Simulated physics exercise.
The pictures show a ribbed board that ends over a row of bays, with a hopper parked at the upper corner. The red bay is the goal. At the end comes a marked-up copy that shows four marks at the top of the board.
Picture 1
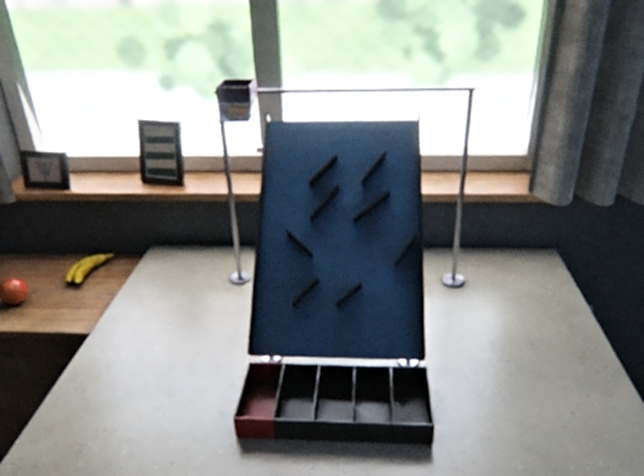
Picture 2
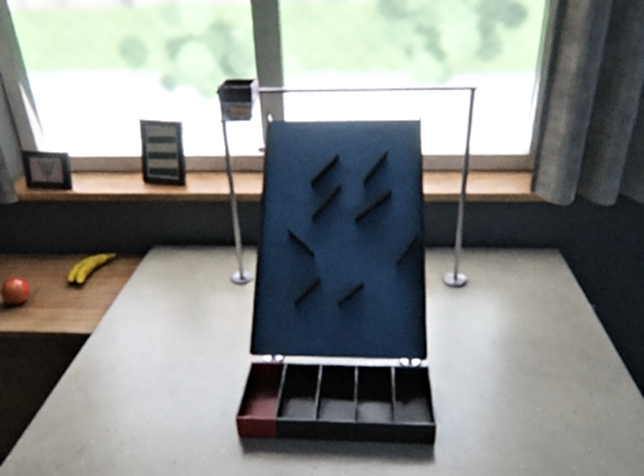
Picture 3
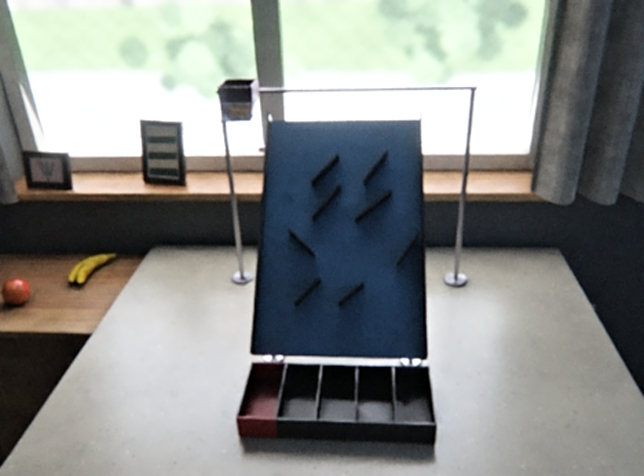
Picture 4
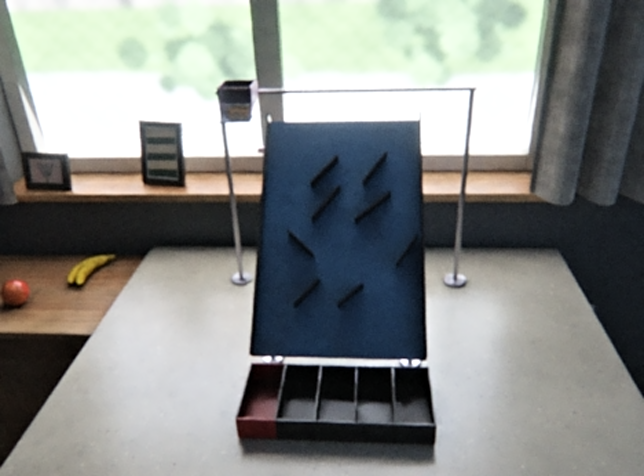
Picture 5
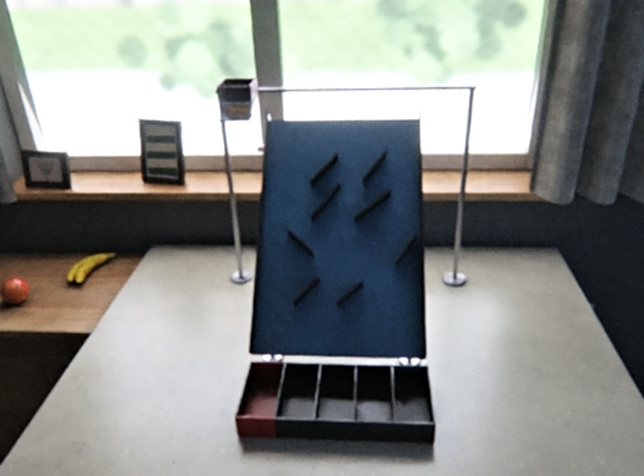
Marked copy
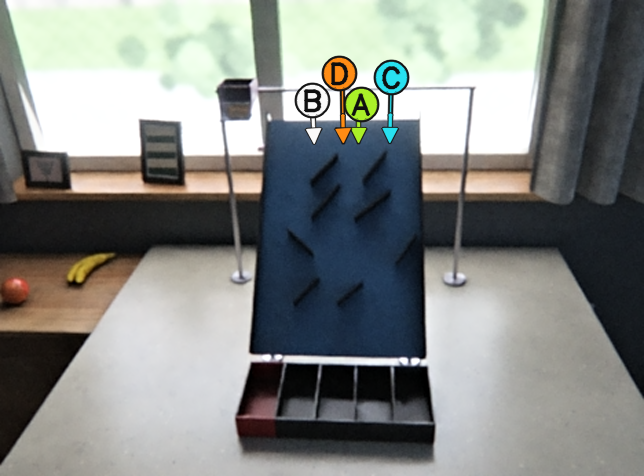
A dark blue board with short slanted ribs stood on a pale table above a row of five bays, the leftmost one red, with a small hopper at the upper left, and nothing noticeably moved.
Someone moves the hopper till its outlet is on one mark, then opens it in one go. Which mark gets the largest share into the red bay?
B beats the others.
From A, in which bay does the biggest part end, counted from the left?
The second.
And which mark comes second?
It is D.
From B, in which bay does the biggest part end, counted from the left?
It is the first one.
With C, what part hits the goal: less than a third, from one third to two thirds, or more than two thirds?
Mark C gives less than a third.
On the marked copy, mark A meets the board at (358, 137); mark B meets the board at (314, 138); mark C meets the board at (389, 137); mark D meets the board at (343, 137).
With A, about a quarter in the red bay, most in other bays.
With B, about two thirds in the red bay, about a third in other bays.
With C, a small part in the red bay, most in other bays.
With D, about half in the red bay, about half in other bays, a stray few outside the box.
